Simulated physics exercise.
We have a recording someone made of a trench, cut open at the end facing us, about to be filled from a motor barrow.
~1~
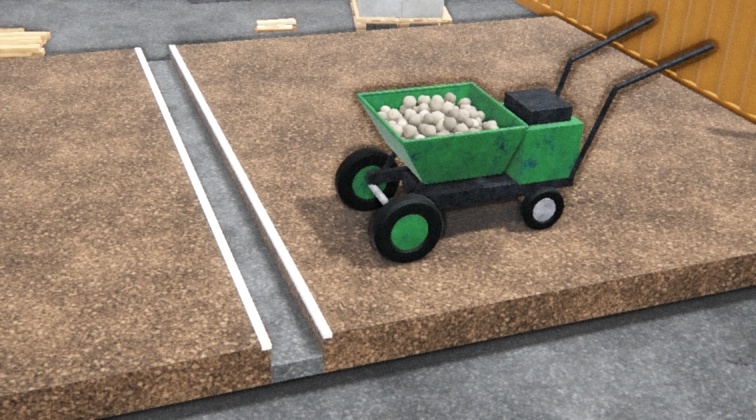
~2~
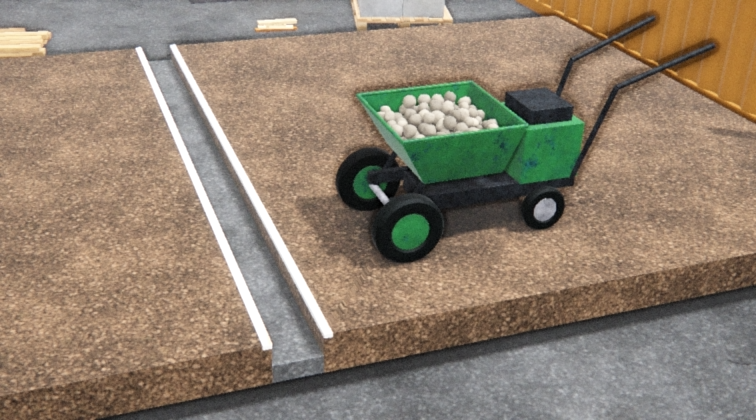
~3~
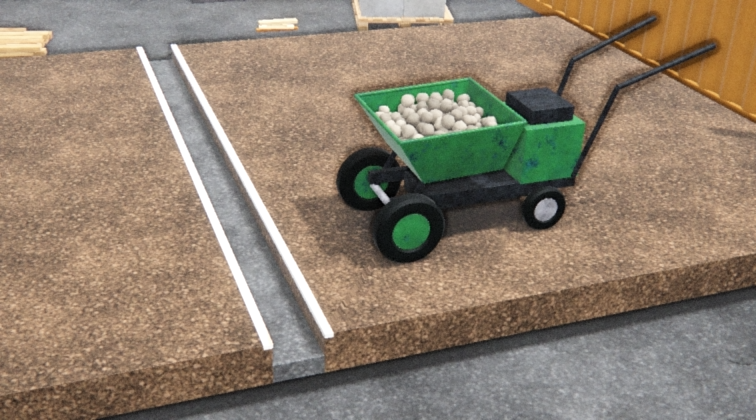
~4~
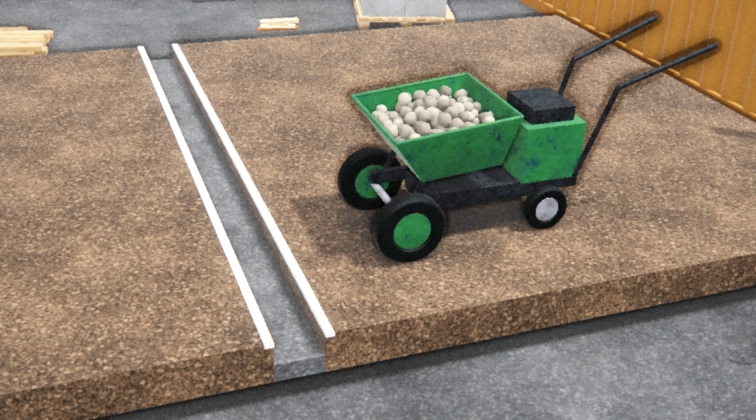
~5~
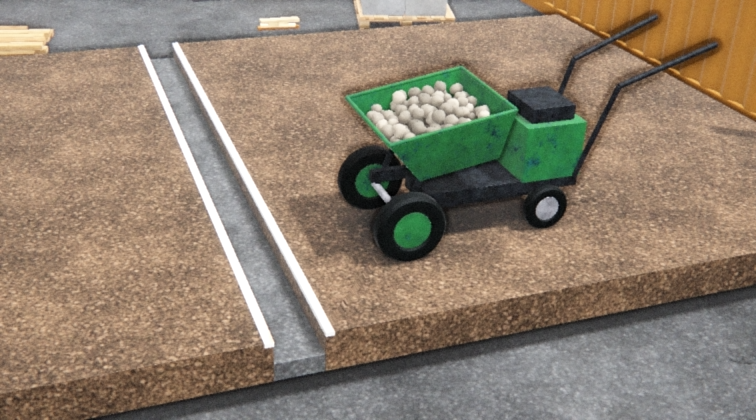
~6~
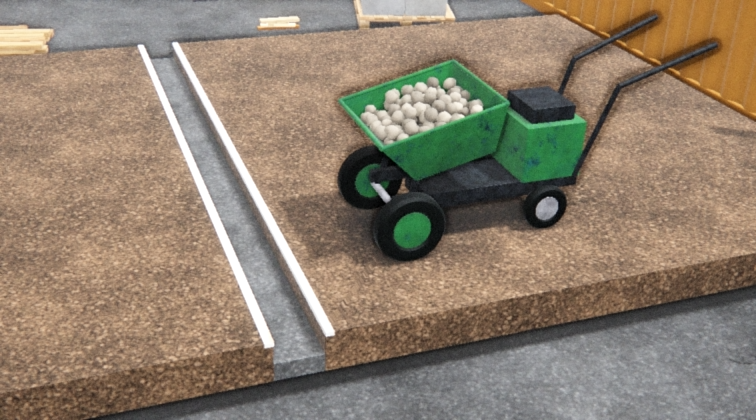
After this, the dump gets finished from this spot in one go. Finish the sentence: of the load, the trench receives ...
The majority.
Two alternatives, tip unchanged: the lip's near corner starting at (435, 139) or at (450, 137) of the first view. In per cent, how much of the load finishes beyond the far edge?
That works out to 0 per cent for the first position and 0 per cent for the second.
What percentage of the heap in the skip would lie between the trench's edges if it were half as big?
90 per cent or thereabouts.
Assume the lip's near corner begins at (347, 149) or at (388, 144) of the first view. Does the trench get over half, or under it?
A minority, then the bulk.
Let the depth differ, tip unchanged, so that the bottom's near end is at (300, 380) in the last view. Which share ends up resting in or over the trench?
I'd say around 90 in a hundred.
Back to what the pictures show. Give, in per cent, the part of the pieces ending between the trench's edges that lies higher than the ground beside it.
I'd say around 35 percent.
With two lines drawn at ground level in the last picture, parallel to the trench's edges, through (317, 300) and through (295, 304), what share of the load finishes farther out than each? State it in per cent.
That's 90 per cent for the first and 70 per cent for the second.
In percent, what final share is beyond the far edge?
Roughly 10 percent.
Just after the last frame, skip tipped steeply; every one in the skip.
A moment on, skip tipped right over; the larger part in the skip; just a few short of the trench; about a tenth in or heaped over the trench; just a few beyond it; about a tenth falling.
Further on, skip tipped right over; about a tenth in the skip; about a tenth short of the trench; roughly two thirds in or heaped over the trench; about a tenth beyond it; just a few falling.
When it is over, skip tipped right over; about a tenth short of the trench; the larger part in or heaped over the trench; about a tenth beyond it.
